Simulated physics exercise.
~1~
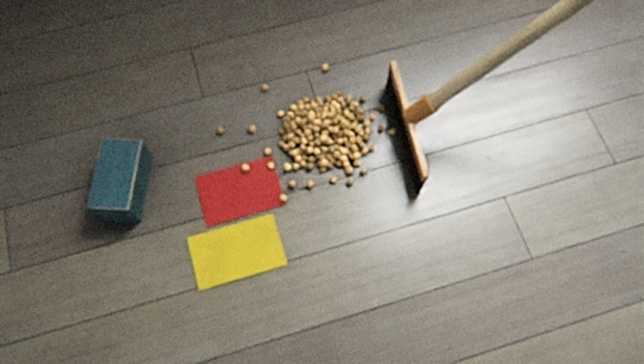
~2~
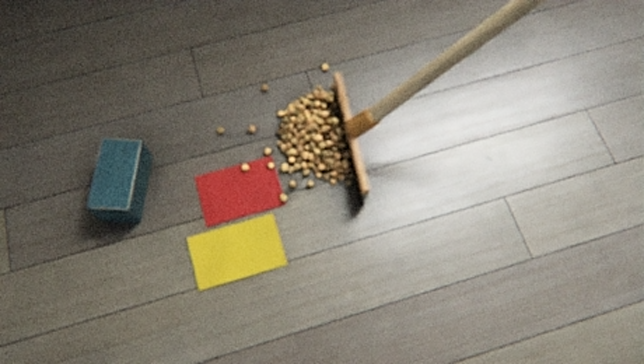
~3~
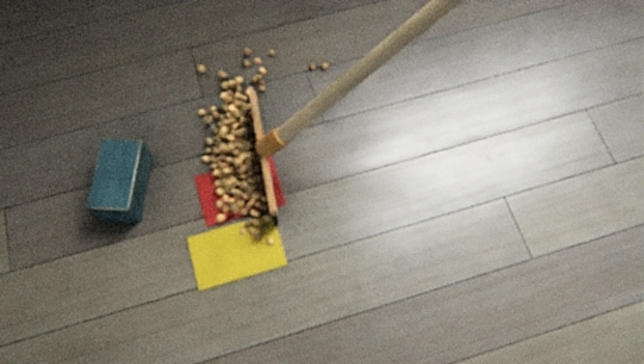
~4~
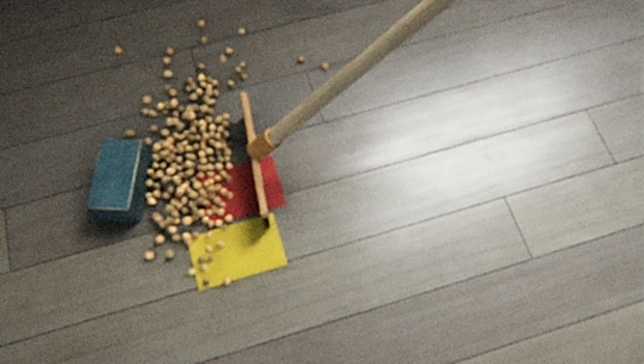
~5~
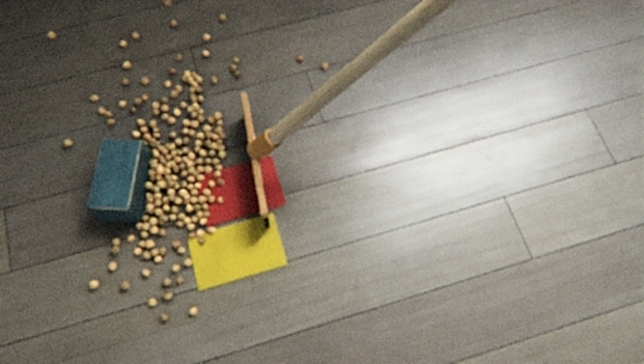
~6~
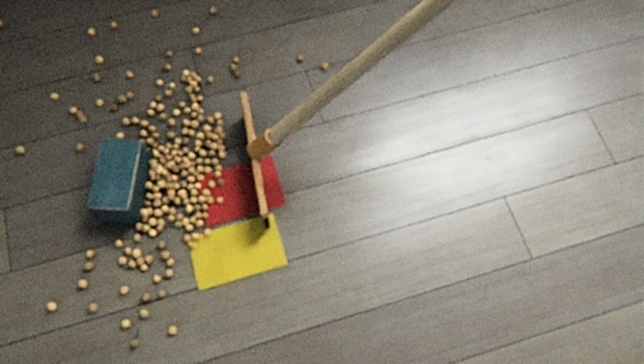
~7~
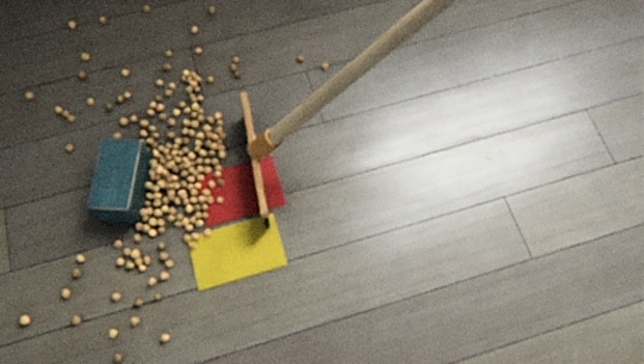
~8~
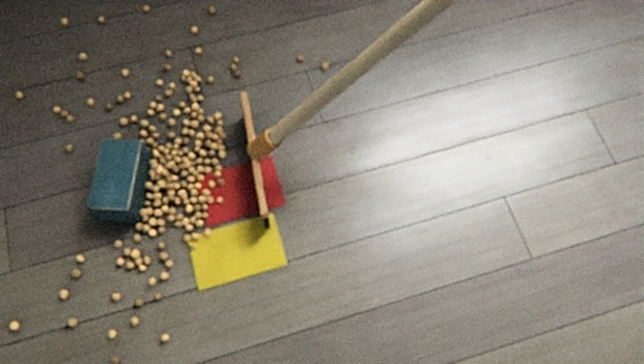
A wooden-handled squeegee sweeps a heap of small tan chickpeas leftward across a grey plank floor, seen from above at a slant. A red mat and a yellow mat lie below and to the left of the heap, with a blue block farther left. The blade presses into the pieces, bunches them into a tall band and pushes them over the red mat's area, then stops across the mats. The chickpeas keep spreading, some meeting the block and others rolling past it above and below. They settle mostly off the mats, scattered around the unmoved block, with a few on the red mat's edge.
